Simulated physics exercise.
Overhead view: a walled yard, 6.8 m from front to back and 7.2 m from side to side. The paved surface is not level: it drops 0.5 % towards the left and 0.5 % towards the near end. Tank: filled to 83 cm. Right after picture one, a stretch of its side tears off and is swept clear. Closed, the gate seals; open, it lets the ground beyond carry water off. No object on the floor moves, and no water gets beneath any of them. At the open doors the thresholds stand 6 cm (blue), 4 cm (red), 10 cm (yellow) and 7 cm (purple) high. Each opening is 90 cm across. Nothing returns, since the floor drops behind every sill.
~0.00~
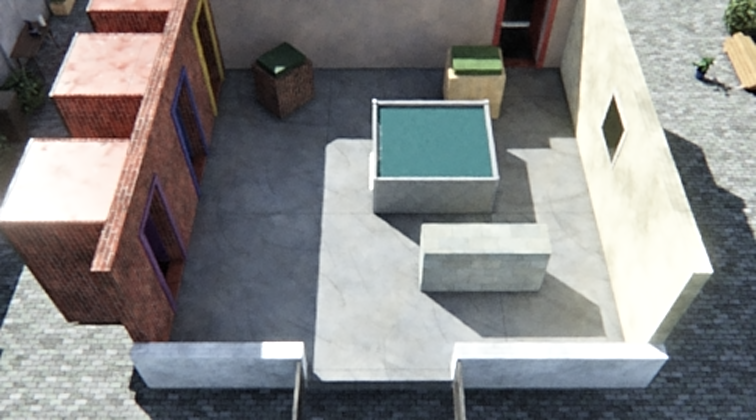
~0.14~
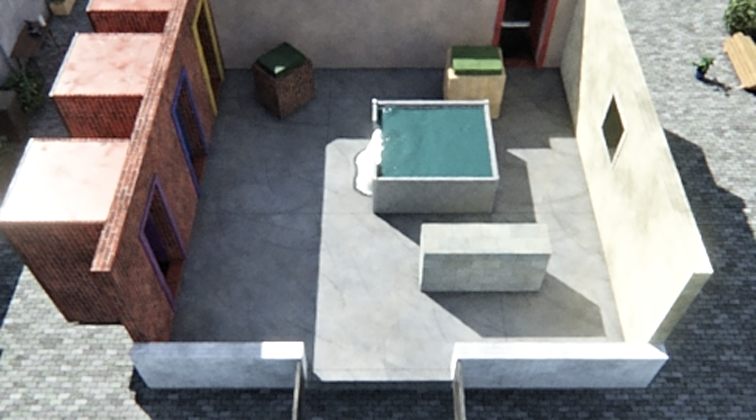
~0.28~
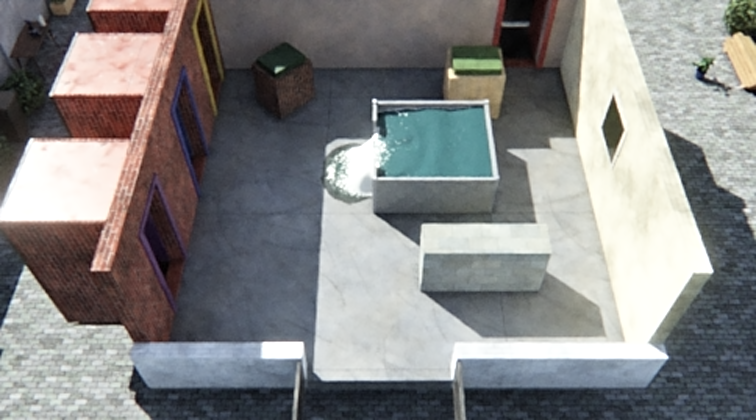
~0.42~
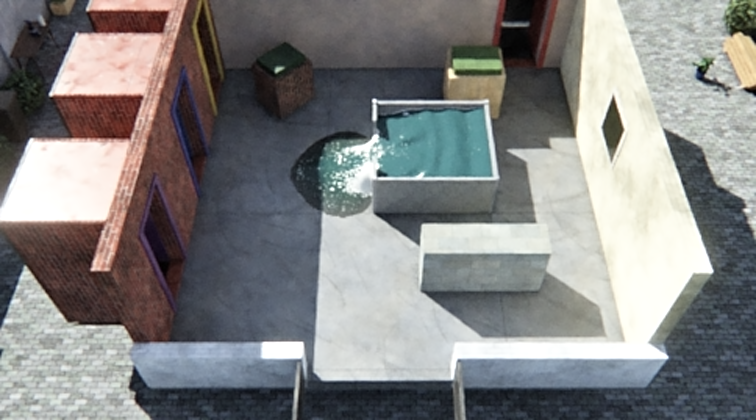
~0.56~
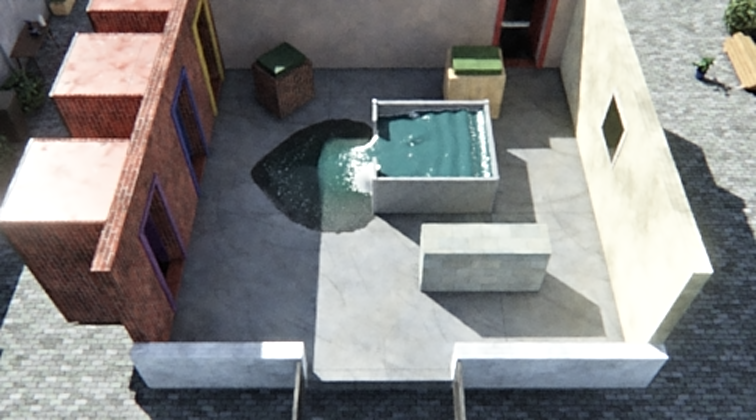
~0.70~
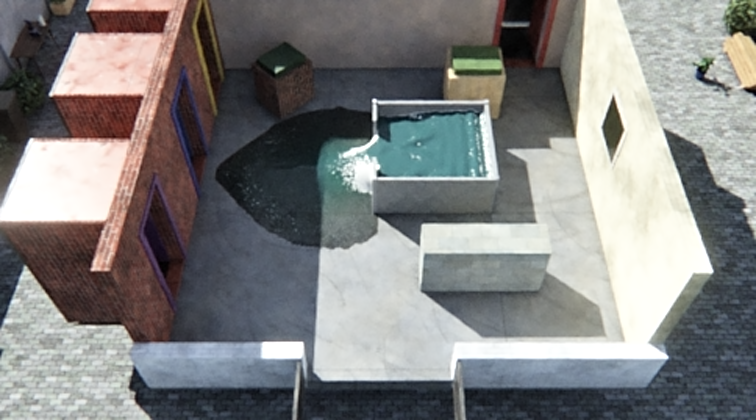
In the video, seen from above, a rectangular tank of still green water in a walled yard opens on its left side, and foaming water pours onto the grey paving, spreading leftward in a widening dark pool.
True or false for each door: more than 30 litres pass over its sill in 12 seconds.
Per door: The blue door: True; the red door: False; the yellow door: True; the purple door: True.
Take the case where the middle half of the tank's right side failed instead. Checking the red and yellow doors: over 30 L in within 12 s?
The red door comes out more than that and the yellow door less than that.
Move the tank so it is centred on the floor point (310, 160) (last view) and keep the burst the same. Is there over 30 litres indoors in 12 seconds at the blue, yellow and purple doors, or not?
So the blue door tops the limit, the yellow door tops the limit and the purple door keeps within it.
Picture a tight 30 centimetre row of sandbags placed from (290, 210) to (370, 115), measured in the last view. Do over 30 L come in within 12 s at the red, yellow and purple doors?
With that change: Red stays within, yellow stays within, purple exceeds it.
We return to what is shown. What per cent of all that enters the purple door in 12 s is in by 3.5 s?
Some 60 per cent by then.
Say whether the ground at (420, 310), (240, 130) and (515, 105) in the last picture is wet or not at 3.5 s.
Status of the three spots: Free of it, inundated, free of it.
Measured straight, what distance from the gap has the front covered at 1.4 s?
4.0 m.
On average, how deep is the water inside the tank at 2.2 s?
The average depth is around 44 cm.
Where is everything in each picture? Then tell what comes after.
Still water, 83 cm deep, in the tank at (433, 142), in the first picture.
The front is at (364, 153), 0.5 m from the gap at (376, 161); 0.3 m2 of floor is under water; 83 cm left at the back of the tank, in the second picture.
The front is at (330, 160), 0.9 m from the gap at (377, 162); 1.0 m2 of floor is under water; 83 cm left at the back of the tank, in the third picture.
Water pours out at (377, 163) and has run 1.5 m, to (298, 165); typically 9 cm deep outside, 82 cm at the tank's back, in the fourth picture.
The front is at (259, 167), 2.2 m from the gap at (377, 162); 4.2 m2 of floor is under water; 73 cm left at the back of the tank, in the fifth picture.
The front is at (224, 168), 2.9 m from the gap at (377, 162); 6.4 m2 of floor is under water; 70 cm left at the back of the tank, in the sixth picture.
After 1.4 s water covers 30 % of the floor and is deepest (44 cm) near (367, 170); blue door 12 cm at the sill, 58 L in, red door not reached, yellow door 11 cm at the sill, 0 L in, purple door not reached.
After 2.2 s water covers 35 % of the floor and is deepest (32 cm) near (212, 135); blue door 21 cm at the sill, 183 L in, red door not reached, yellow door 18 cm at the sill, 21 L in, purple door 15 cm at the sill, 12 L in.
After 3.5 s water covers 40 % of the floor and is deepest (26 cm) near (367, 170); blue door 20 cm at the sill, 331 L in, red door not reached, yellow door 14 cm at the sill, 46 L in, purple door 10 cm at the sill, 35 L in.
After 7.0 s water covers 80 % of the floor and is deepest (14 cm) near (165, 365); blue door 13 cm at the sill, 483 L in, red door 3 cm at the sill, 0 L in, yellow door 11 cm at the sill, 76 L in, purple door 8 cm at the sill, 47 L in.
After 12.0 s water covers 95 % of the floor and is deepest (11 cm) near (165, 365); blue door 9 cm at the sill, 540 L in, red door 3 cm at the sill, 0 L in, yellow door 7 cm at the sill, 78 L in, purple door 8 cm at the sill, 58 L in.
